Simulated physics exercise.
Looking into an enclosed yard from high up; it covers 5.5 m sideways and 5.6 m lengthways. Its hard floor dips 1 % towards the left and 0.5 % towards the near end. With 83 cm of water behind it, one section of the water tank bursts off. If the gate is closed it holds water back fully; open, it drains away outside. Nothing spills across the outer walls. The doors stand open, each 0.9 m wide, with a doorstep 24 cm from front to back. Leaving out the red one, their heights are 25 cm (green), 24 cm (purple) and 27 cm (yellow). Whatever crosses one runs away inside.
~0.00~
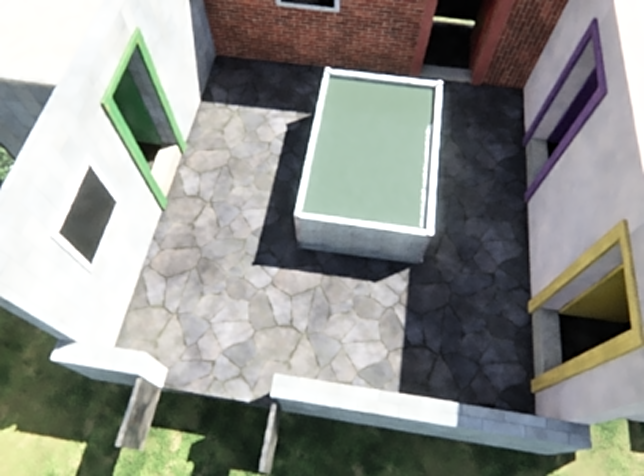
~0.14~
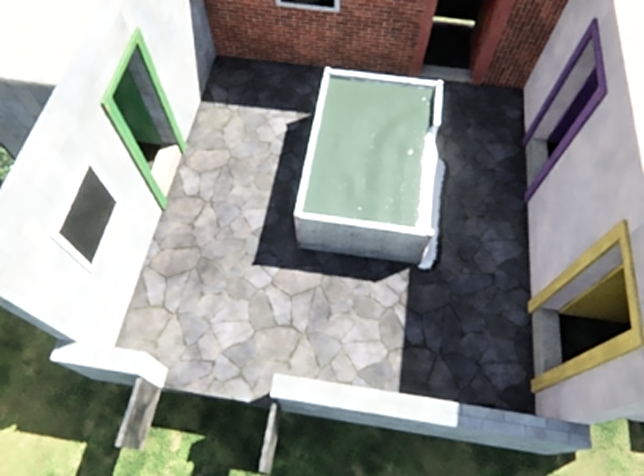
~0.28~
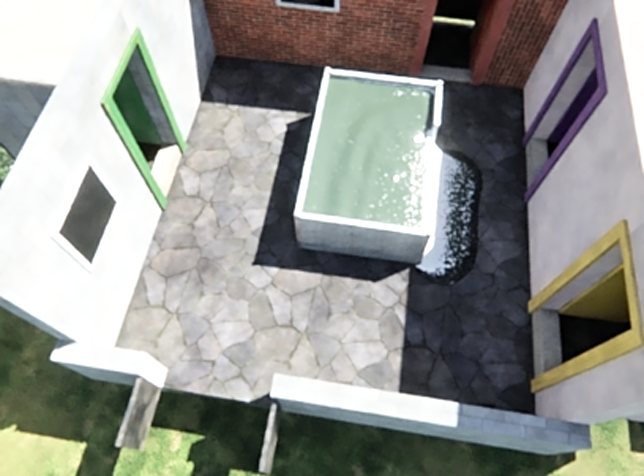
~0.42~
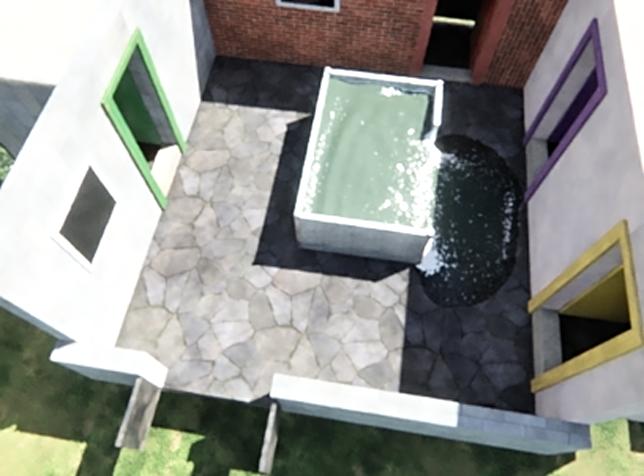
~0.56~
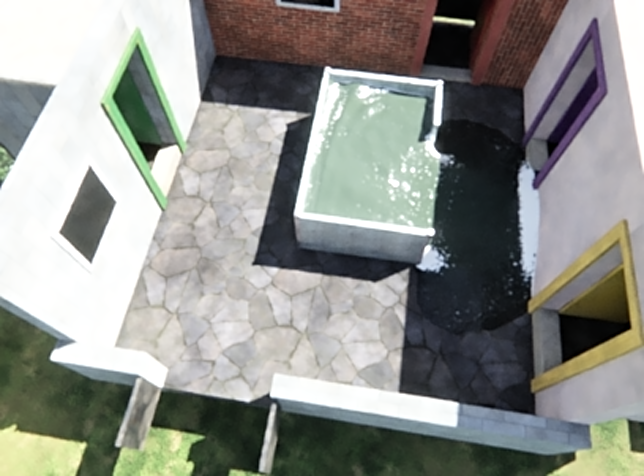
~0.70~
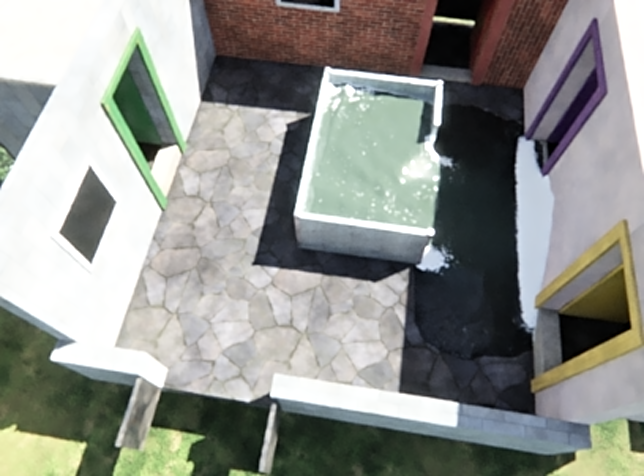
Water burst through the right side of a raised tank in a walled stone yard, spread across the shaded paving to the wall with the purple and yellow openings, then ran along it.
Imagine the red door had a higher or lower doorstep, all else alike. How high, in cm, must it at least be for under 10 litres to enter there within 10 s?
Some 20 cm above the ground.
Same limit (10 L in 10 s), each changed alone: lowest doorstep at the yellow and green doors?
About 27 cm at yellow and 16 cm at green.
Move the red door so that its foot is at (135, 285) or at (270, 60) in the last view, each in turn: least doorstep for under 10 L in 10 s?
Roughly 20 and 15 cm.
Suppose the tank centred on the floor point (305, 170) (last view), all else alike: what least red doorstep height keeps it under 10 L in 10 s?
Some 16 cm.
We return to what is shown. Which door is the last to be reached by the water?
Last comes the green one.
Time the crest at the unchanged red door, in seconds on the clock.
Around 2.6 s.
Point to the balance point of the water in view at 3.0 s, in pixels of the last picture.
At about (420, 221).
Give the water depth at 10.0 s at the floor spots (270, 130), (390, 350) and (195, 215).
In that order: 10, 7 and 14 cm.
After 1.4 s water covers 25 % of the floor, deepest (57 cm) near (511, 232); 1 cm at the red door, 0 litres in over its 7 cm doorstep.
After 3.0 s water covers 70 % of the floor, deepest (38 cm) near (500, 422); 18 cm at the red door, 45 litres in over its 7 cm doorstep.
After 10.0 s water covers 100 % of the floor, deepest (18 cm) near (180, 356); 10 cm at the red door, 156 litres in over its 7 cm doorstep.
At the red door as built, the water arrived by 1.3 s and peaked near 18 cm at 2.6 s.
Run again over the same 10 s with other heights there, 25 litres in over 17 cm, 3 litres over 23 cm. The limit of 10 litres is kept from about 20 cm up.
